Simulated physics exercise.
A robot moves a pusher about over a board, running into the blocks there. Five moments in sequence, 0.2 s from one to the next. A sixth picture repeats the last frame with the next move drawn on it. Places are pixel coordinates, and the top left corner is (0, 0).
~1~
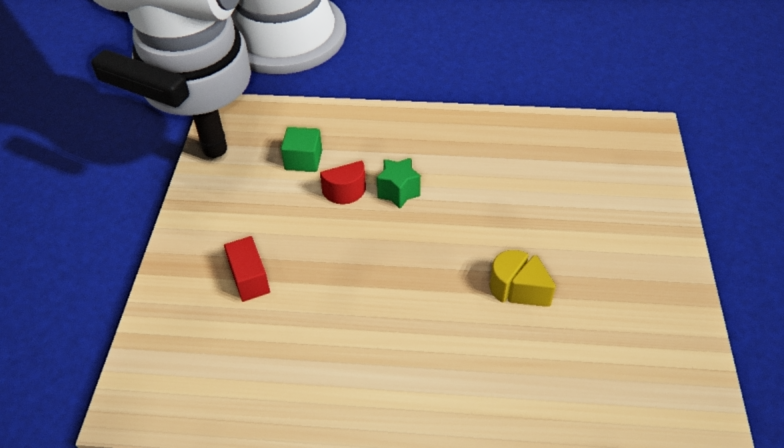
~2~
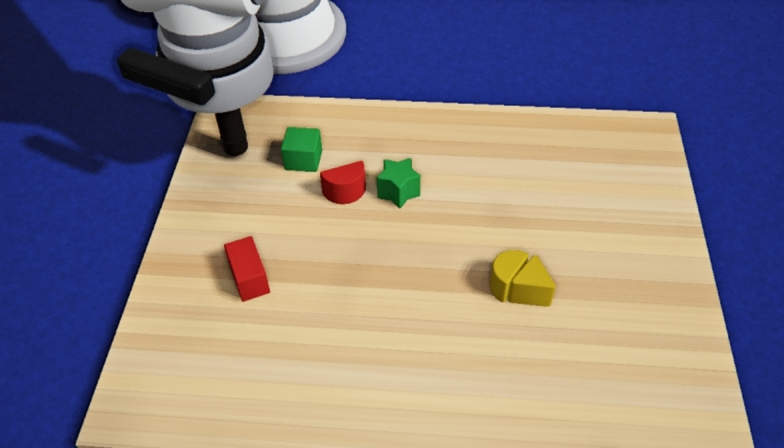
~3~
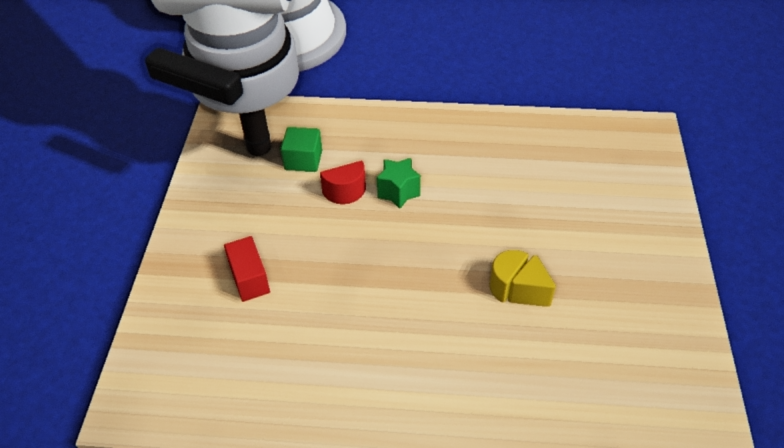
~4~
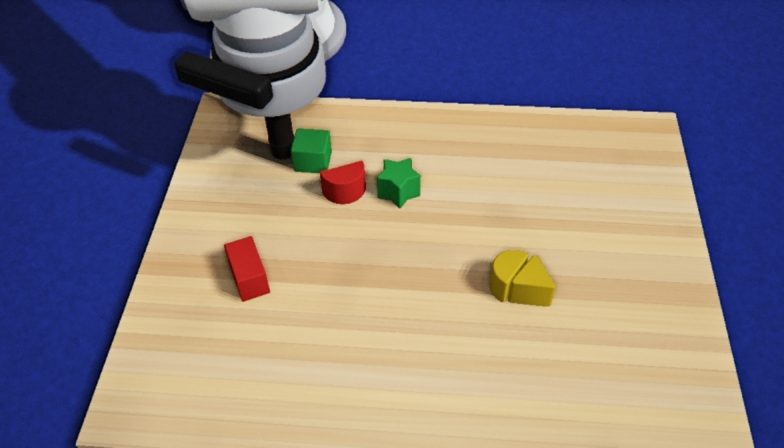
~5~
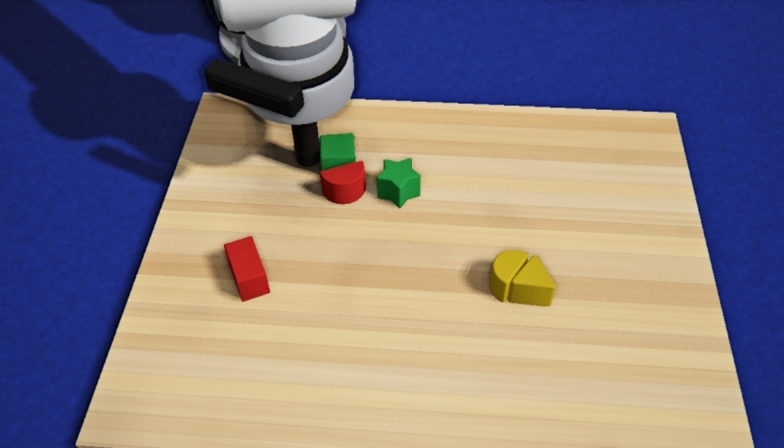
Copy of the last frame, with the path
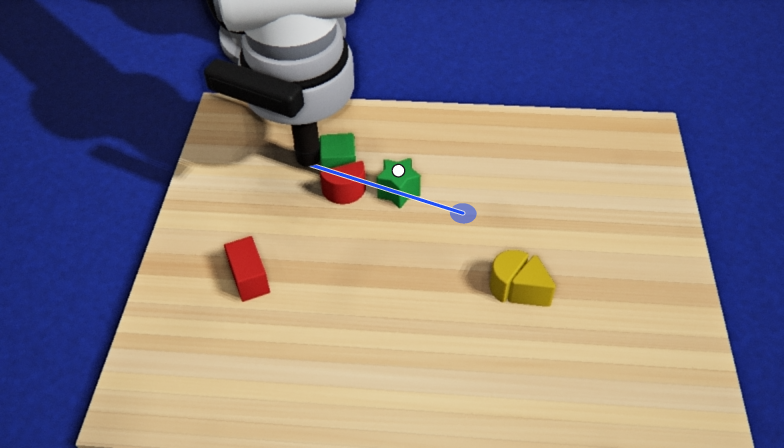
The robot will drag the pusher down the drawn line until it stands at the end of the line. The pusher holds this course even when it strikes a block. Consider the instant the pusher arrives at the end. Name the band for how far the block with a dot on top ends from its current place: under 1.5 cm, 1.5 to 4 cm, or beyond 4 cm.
My prediction: Over 4 cm.
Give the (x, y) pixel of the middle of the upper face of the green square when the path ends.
Most likely (387, 141).
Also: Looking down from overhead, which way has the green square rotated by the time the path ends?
If we look at it from overhead, the green square pivots counter-clockwise.
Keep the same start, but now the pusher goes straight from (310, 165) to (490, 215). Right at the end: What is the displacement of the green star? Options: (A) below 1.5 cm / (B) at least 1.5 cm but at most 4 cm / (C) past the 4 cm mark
C.
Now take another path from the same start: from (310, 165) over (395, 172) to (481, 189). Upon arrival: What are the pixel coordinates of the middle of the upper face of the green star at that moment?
Its top face will be centred at roughly (420, 178).
Path on the board, straight from (310, 165) to (463, 213); the dot is on the green star.
On the path given first. One third of the way, pusher (360, 175); green square (382, 144), turned 30° anticlockwise; red half-round block (348, 176), turned 30° clockwise.
Two thirds of the way, pusher (411, 191); green square (387, 141), turned 45° anticlockwise; red half-round block (349, 177), turned 40° clockwise; green star (438, 183).
At the end, pusher (464, 208); green square (387, 141), turned 45° anticlockwise; red half-round block (349, 177), turned 40° clockwise; green star (494, 200).
